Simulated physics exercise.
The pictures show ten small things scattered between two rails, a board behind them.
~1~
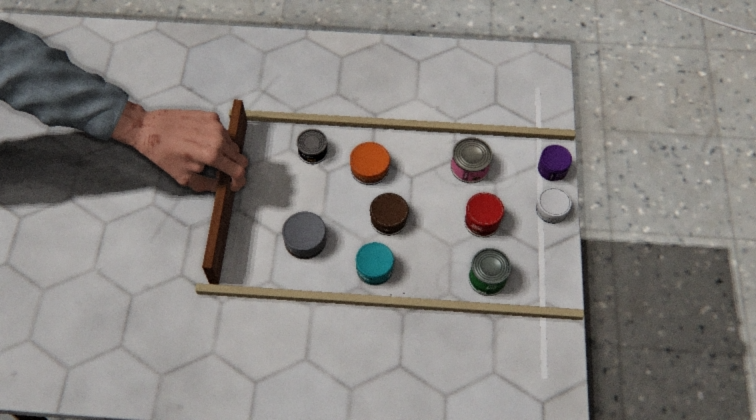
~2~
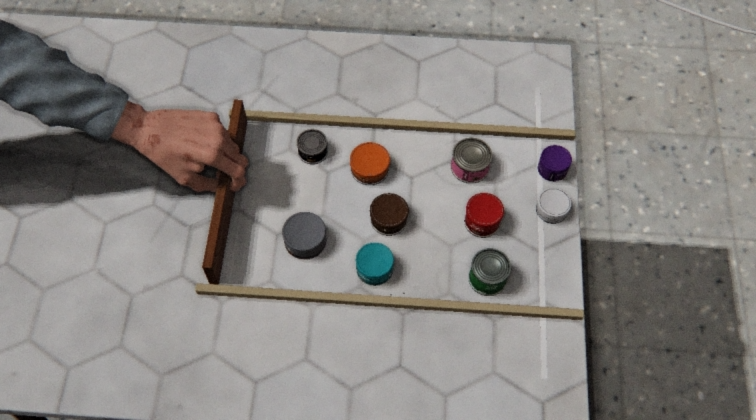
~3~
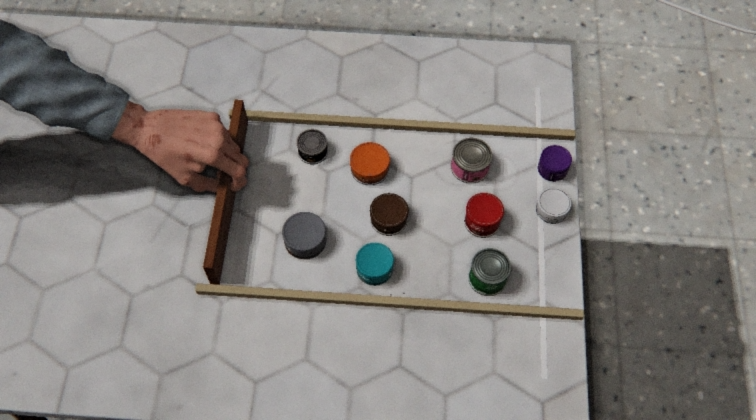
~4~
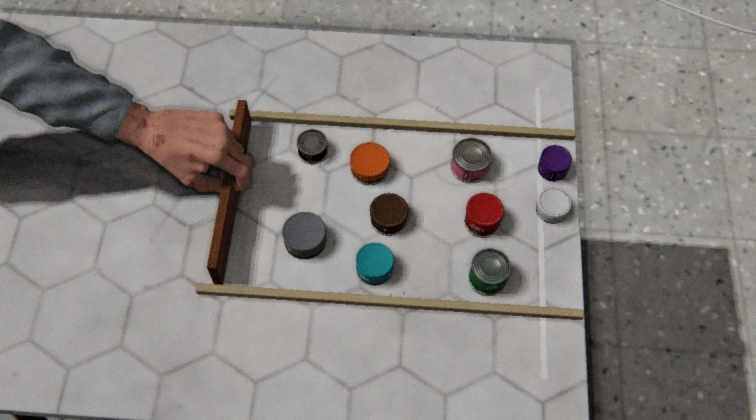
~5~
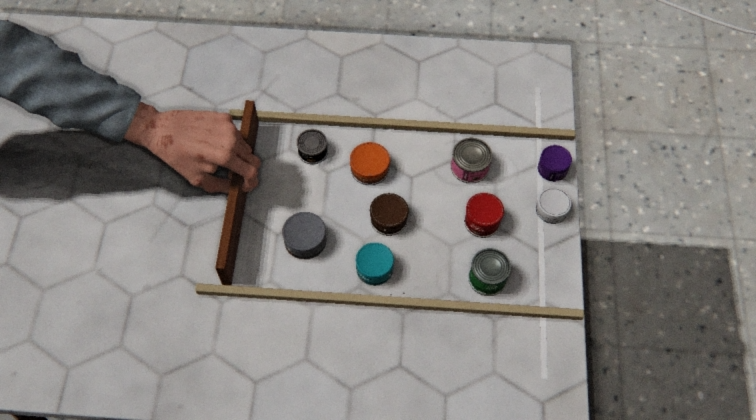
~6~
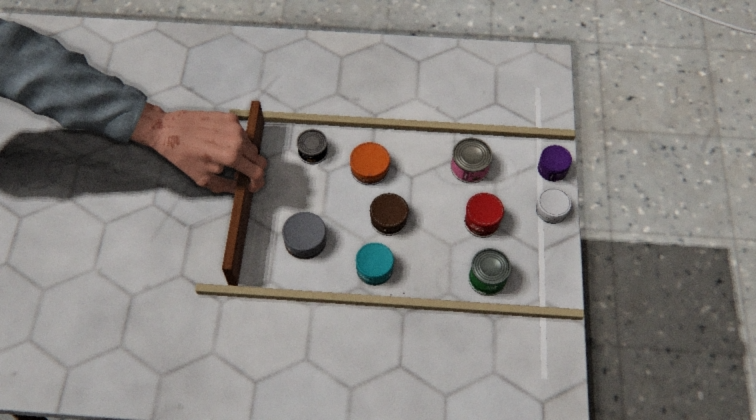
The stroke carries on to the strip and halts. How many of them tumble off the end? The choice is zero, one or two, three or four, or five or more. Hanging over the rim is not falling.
The number that fall off is five or more.
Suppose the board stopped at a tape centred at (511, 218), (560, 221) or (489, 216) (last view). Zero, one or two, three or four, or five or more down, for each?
The falls would be just one or two; five or more; not one.
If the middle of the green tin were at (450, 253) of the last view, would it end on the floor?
Then it is lost.
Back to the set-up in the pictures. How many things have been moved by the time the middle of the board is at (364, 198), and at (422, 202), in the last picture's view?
5 and 6.
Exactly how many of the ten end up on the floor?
Fallen: 5.
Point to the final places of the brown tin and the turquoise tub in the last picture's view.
The brown tin at (561, 216), the turquoise tub at (563, 289).
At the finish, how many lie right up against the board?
That makes 5.
A little later, none off yet; purple tub at rest near (554, 163); white tin at rest near (553, 206); green tin at rest near (489, 272).
When it is over, the number that fall off is five or more; down, pink pot, red tin, green tin, white tin and purple tub.
